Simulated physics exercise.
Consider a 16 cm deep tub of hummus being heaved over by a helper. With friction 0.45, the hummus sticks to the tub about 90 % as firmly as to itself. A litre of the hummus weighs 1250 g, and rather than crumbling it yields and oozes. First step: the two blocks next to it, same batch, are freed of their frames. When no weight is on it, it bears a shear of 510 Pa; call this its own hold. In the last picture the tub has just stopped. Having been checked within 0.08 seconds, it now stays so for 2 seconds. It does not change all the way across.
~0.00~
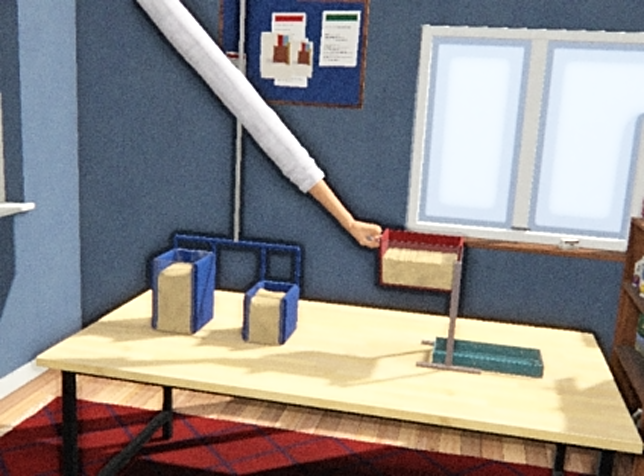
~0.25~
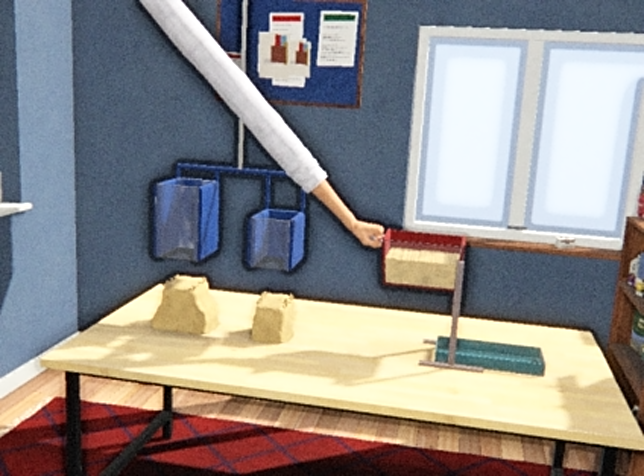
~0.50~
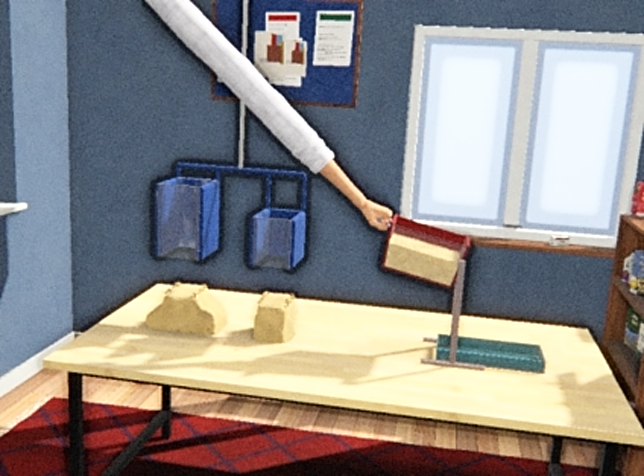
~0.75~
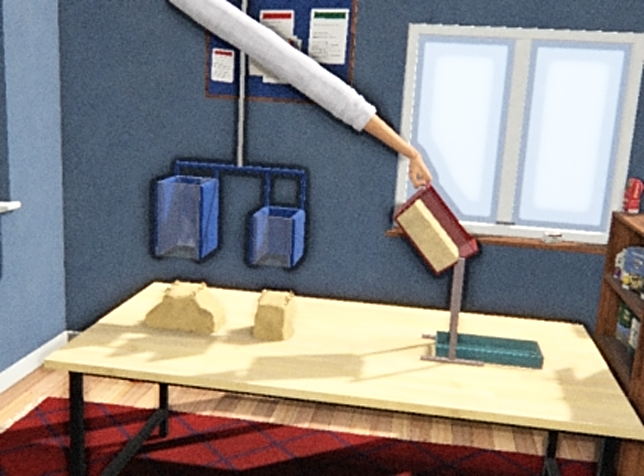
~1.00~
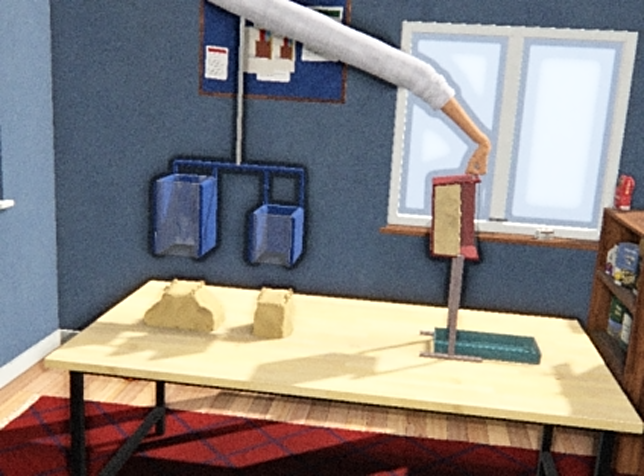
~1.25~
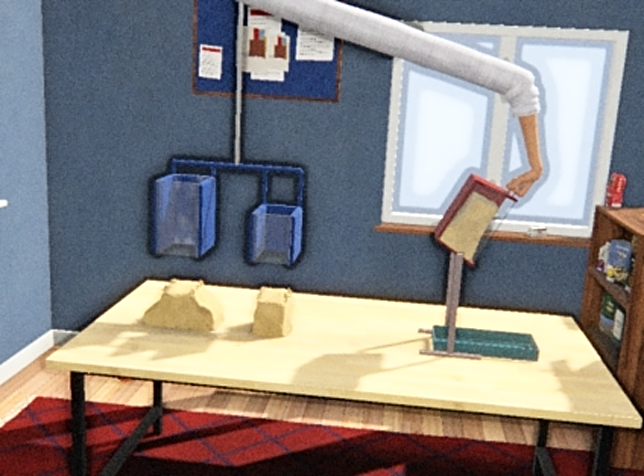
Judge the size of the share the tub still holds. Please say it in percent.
Some 0 per cent.
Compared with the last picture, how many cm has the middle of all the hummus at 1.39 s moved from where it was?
Roughly 12 cm.
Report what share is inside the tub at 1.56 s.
About 0 %.
After 1.39 s, the tub is at 118 degrees and holds 40 %.
After 1.56 s, the tub is at 118 degrees and holds 0 %.
After 1.73 s, the tub is at 118 degrees and holds 0 %.
After 1.90 s, the tub is at 118 degrees and holds 0 %.
After 3.25 s, the tub is at 118 degrees and holds 0 %.
